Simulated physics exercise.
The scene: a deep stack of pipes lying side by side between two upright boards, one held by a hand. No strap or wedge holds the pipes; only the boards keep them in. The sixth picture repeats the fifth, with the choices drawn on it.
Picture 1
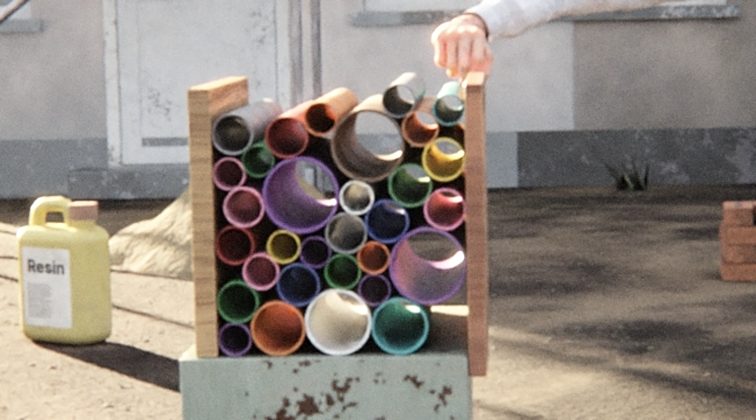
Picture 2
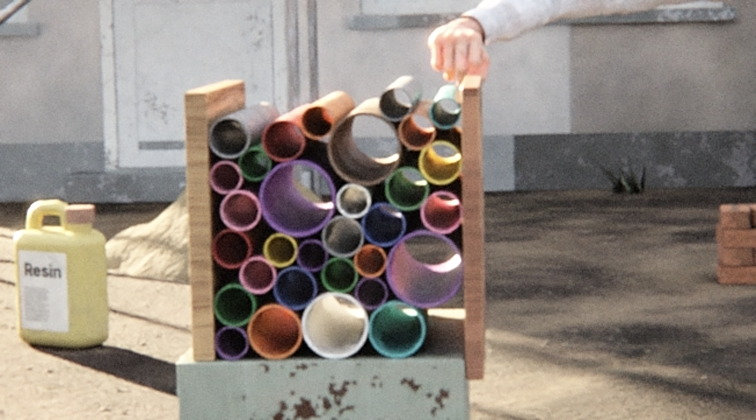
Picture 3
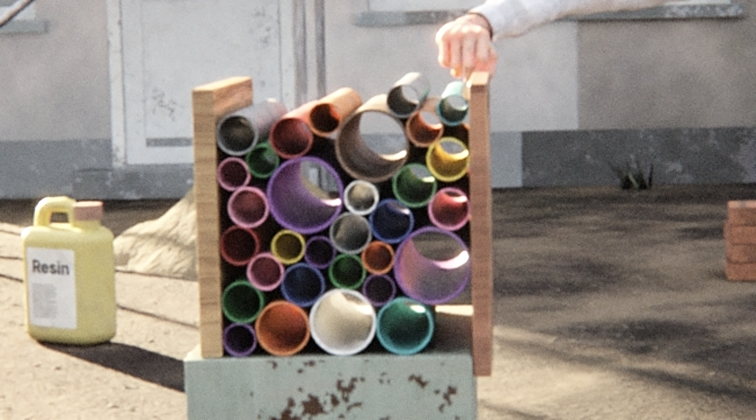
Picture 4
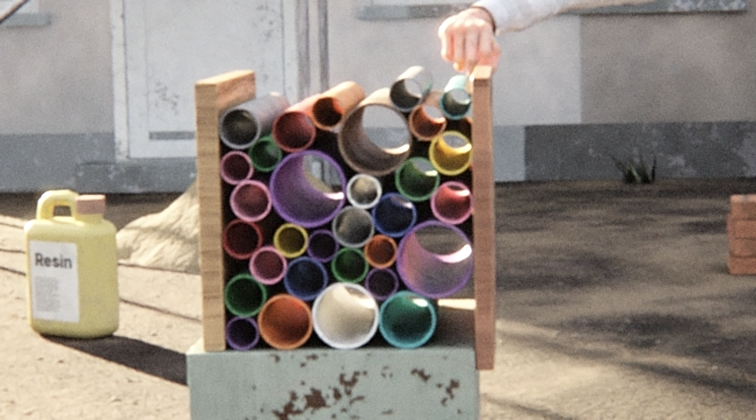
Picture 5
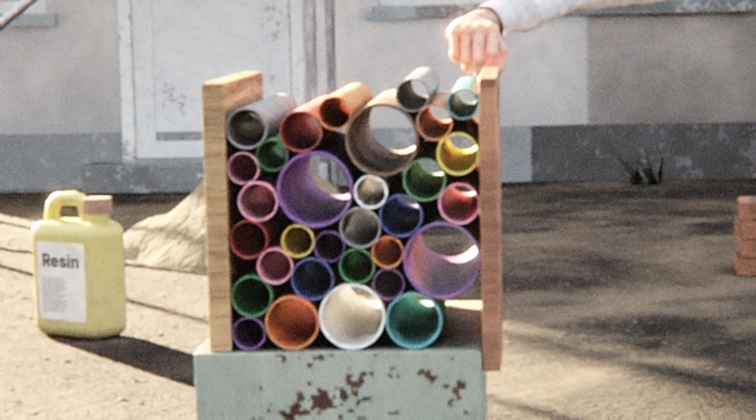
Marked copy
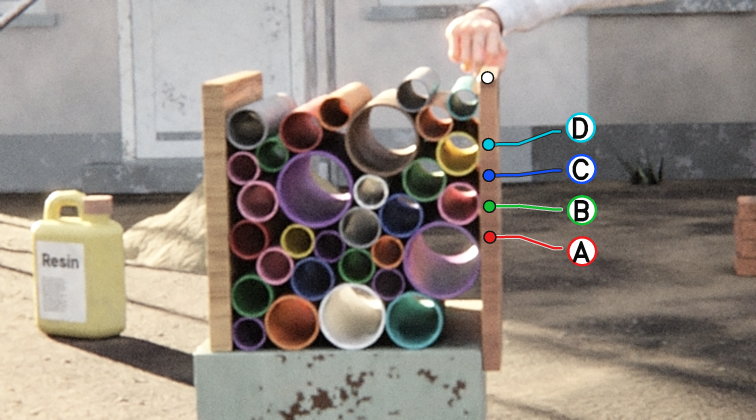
A deep stack of many-coloured pipes, seen end-on from the front at close range, sits between two upright wooden boards on a chipped pale green block outside a grey building. A yellow resin jug stands at left, a reddish brick stack is at the right edge, and a hand rests atop the right board. The pipes, boards and hand keep their arrangement while the camera wavers slightly.
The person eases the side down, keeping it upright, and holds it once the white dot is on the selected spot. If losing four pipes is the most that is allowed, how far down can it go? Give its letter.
Lower it to B and no more.
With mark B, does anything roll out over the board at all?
Yes, at B.
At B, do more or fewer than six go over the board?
It loses fewer than six.
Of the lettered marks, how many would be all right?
The number is three.
On the marked copy, A at (490, 237); B at (490, 207); C at (489, 175); D at (489, 144); the white dot at (488, 78).
With B. Early on, top of the board (479, 139).
Further on, top of the board (480, 205).
At the end, top of the board (480, 206), four out over the board.
As for the rest, A more than four out over the board; C one out over the board; D none out over the board.
